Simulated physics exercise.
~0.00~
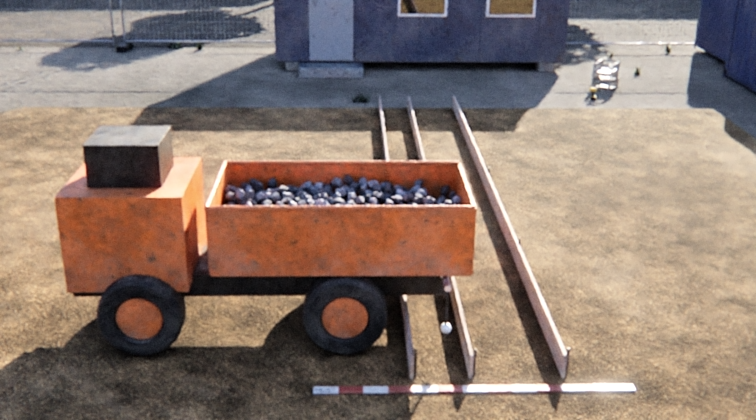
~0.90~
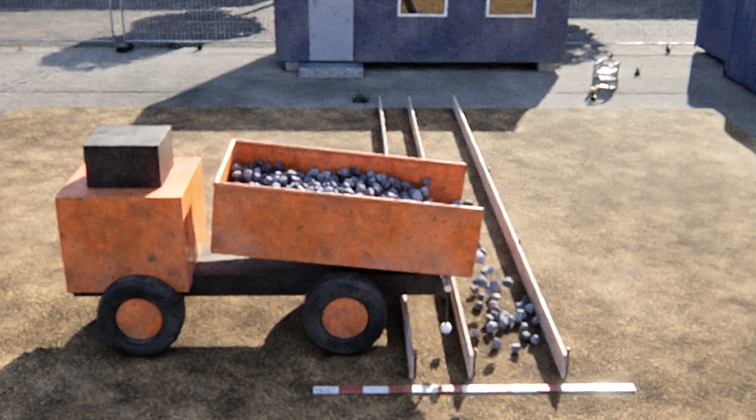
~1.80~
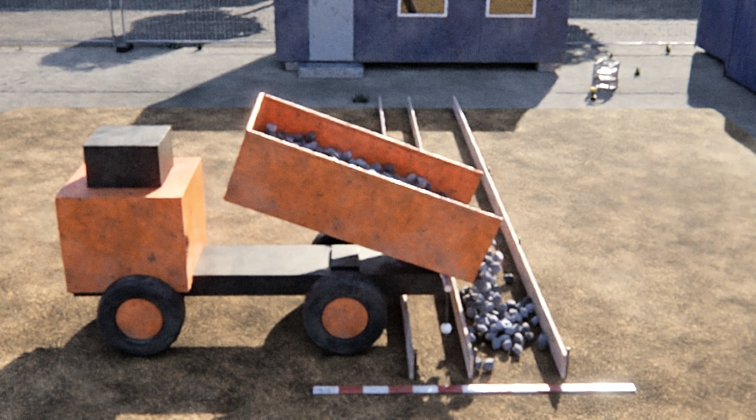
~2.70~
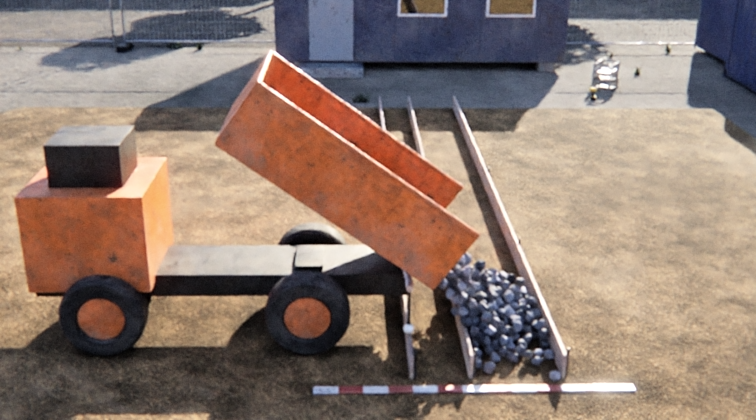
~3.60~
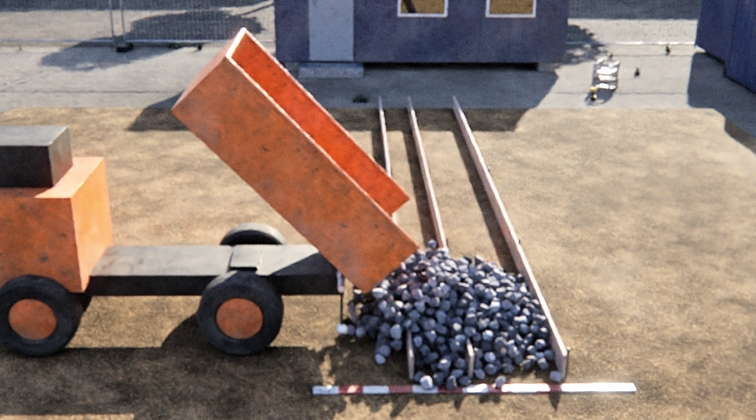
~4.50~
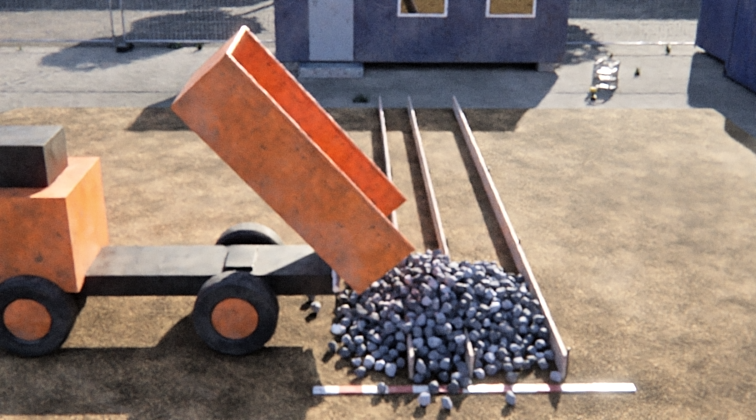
An orange dump truck with a black box on its cab stands on bare brown ground, seen from above and to the side, its bed full of grey stones. Behind it are a dark blue building and a fence, and to the right three long planks run away from a red and white striped staff. The bed tilts up, and stones spill from its rear end between the planks. As it rises steeply, the truck rolls left and the stones pour out faster. Finally the raised bed is empty, and a broad heap lies across the planks, some of it spilling left.
